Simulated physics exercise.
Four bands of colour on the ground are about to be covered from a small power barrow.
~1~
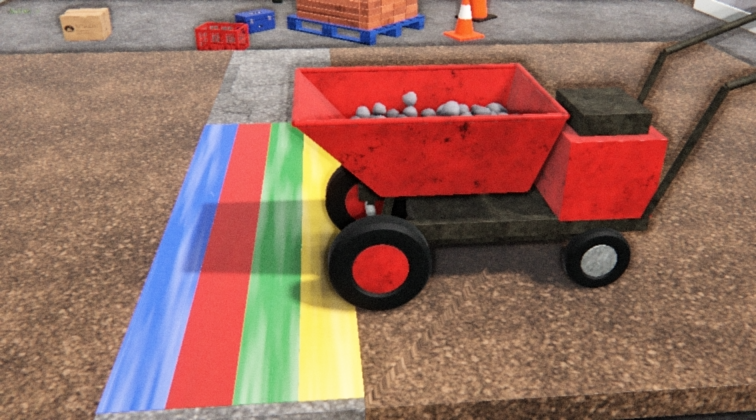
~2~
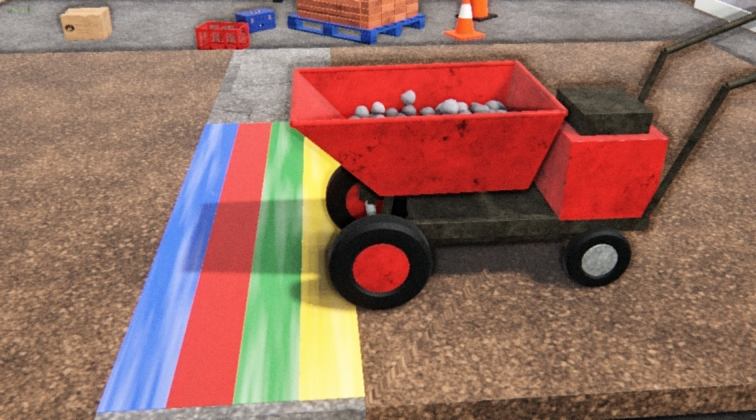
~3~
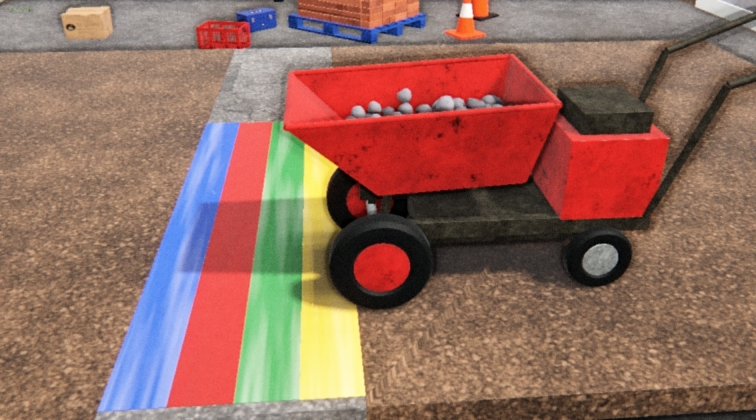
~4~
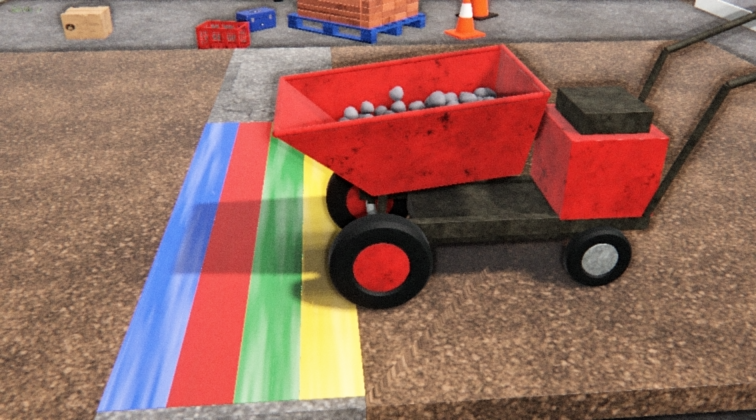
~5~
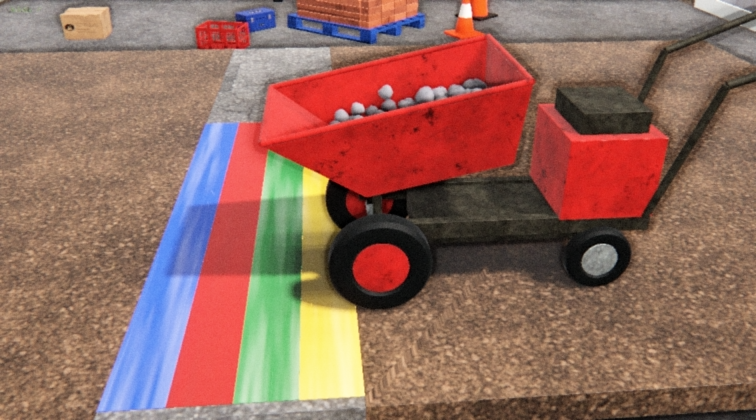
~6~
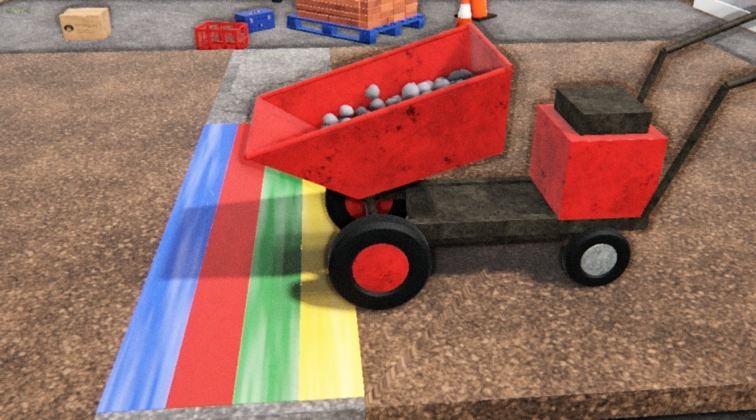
The red skip of a small power barrow, loaded with round grey cobbles, sat level at first, then tilted steadily down toward the left, its lip lowering over the painted stripes while the wheels stayed put.
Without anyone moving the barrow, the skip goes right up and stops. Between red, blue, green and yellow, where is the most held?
On blue.
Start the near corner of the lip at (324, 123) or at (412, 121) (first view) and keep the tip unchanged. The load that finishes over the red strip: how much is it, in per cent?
About 30 % and 20 %.
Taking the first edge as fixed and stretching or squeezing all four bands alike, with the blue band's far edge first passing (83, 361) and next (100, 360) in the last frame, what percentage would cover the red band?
20 % and 20 %.
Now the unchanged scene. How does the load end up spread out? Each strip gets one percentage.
Shares by strip - yellow: 0 per cent; green: 0 per cent; red: 10 per cent; blue: 35 per cent.
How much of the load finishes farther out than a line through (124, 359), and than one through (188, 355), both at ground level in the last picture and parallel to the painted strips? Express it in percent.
Estimate, first then second: 30 %, 60 %.
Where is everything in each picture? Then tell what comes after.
The first frame shows lip of the skip near (295, 124), level; top of the load near (452, 132), round cobbles; yellow strip near (329, 342); green strip near (270, 346); red strip near (210, 349); blue strip near (149, 352).
The second frame shows lip of the skip near (293, 125), level; top of the load near (468, 129).
The third frame shows lip of the skip near (286, 128), tipped barely; top of the load near (464, 125).
The fourth frame shows lip of the skip near (275, 135), tipped a little; top of the load near (476, 119).
The fifth frame shows lip of the skip near (262, 145), tipped a little; top of the load near (465, 112).
The sixth frame shows lip of the skip near (247, 158), tipped clearly; top of the load near (451, 104); yellow strip near (329, 342); green strip near (270, 345); red strip near (210, 348); blue strip near (149, 351).
Shortly afterwards, skip tipped steeply; the whole lot in the skip.
Next, skip tipped steeply; the bulk in the skip; only a few over the red strip; a little over the blue strip; only a few off the paint.
Some moments later, skip tipped right over; near a third in the skip; a little over the red strip; near a third over the blue strip; near a quarter off the paint.
In the end, skip tipped right over; near a third in the skip; none at all over the yellow strip; none at all over the green strip; a little over the red strip; near a third over the blue strip; near a quarter off the paint.
